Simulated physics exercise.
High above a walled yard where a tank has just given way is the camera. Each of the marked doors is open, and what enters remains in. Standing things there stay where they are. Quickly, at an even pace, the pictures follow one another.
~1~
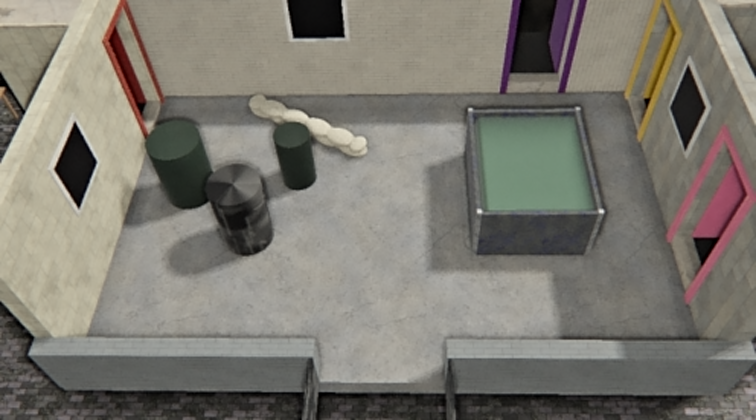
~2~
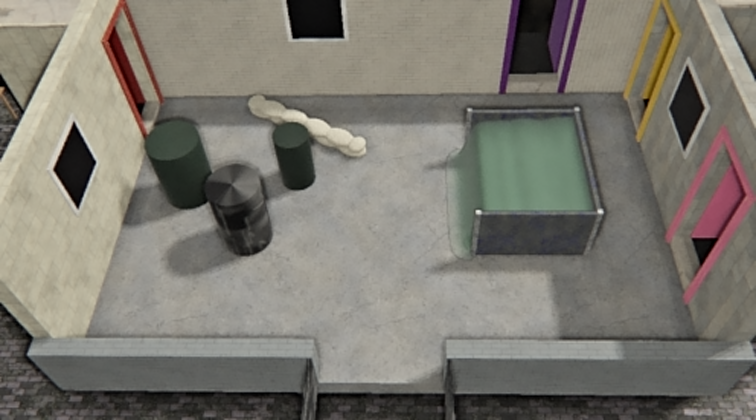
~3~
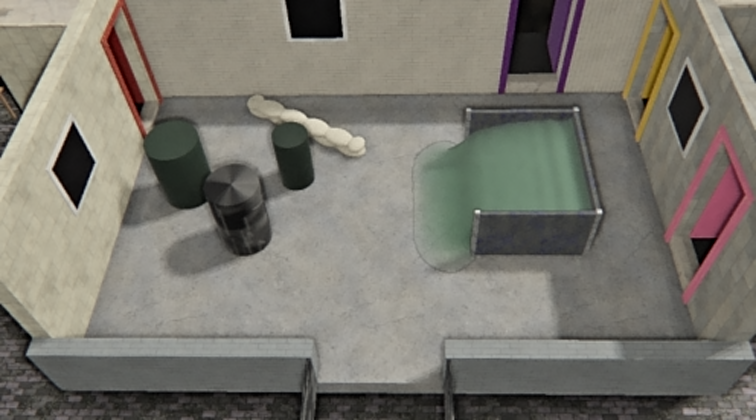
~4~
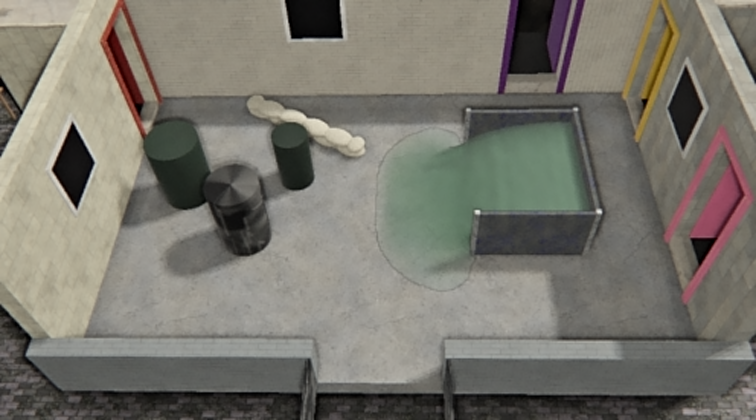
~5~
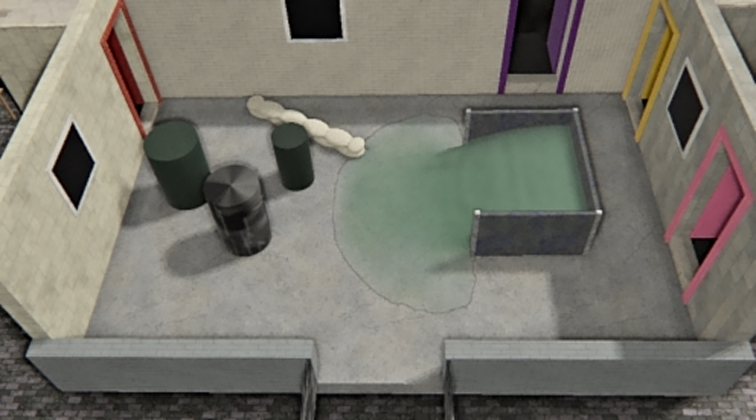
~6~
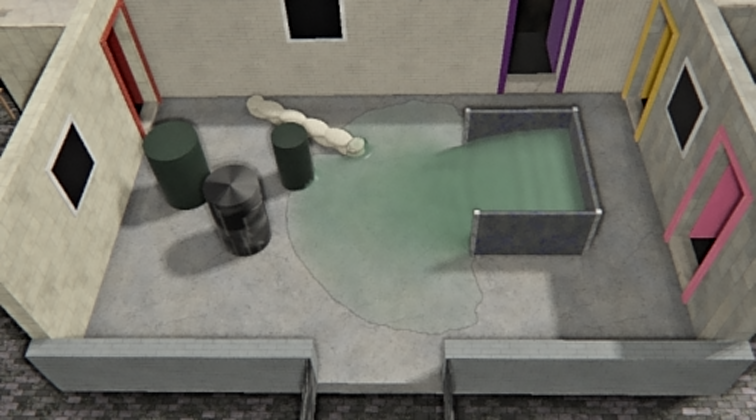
Green water pours from the tank's open left side and spreads leftward across the yard floor.
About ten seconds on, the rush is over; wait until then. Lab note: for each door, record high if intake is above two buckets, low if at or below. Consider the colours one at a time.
Red door: High; pink door: Low; purple door: Low; yellow door: Low.
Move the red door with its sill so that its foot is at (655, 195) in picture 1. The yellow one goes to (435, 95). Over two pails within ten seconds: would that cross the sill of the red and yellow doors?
So the red one keeps within it while the yellow one keeps within it.
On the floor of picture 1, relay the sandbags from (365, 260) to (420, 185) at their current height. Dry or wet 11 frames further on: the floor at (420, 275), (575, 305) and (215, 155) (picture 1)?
In order - swamped; unaffected; swamped.
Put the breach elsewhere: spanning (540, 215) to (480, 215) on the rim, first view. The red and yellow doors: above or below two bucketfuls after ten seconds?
The red door remains below and the yellow door exceeds the limit.
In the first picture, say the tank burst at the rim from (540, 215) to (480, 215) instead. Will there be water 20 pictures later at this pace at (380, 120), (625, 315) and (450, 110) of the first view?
So: Spared, then wetted, then spared.
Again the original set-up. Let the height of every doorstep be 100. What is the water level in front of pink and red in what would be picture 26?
I reckon it's around 0 and then 260 per cent.
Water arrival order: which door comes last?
The pink-painted one.
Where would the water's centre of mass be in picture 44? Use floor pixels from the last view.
About (279, 204) in the last view.
A moment on, water covers 45 % of the floor; the red door not reached, the pink door not reached, the purple door not reached, the yellow door not reached.
Next, water covers 60 % of the floor; the red door wet at the sill, nothing in, the pink door not reached, the purple door not reached, the yellow door not reached.
Then, water covers 60 % of the floor; the red door far over two buckets in, the pink door not reached, the purple door not reached, the yellow door not reached.
Later, water covers 75 % of the floor; the red door far over two buckets in, the pink door not reached, the purple door wet at the sill, nothing in, the yellow door not reached.
In the end, water covers 95 % of the floor; the red door far over two buckets in, the pink door wet at the sill, nothing in, the purple door wet at the sill, nothing in, the yellow door wet at the sill, nothing in.
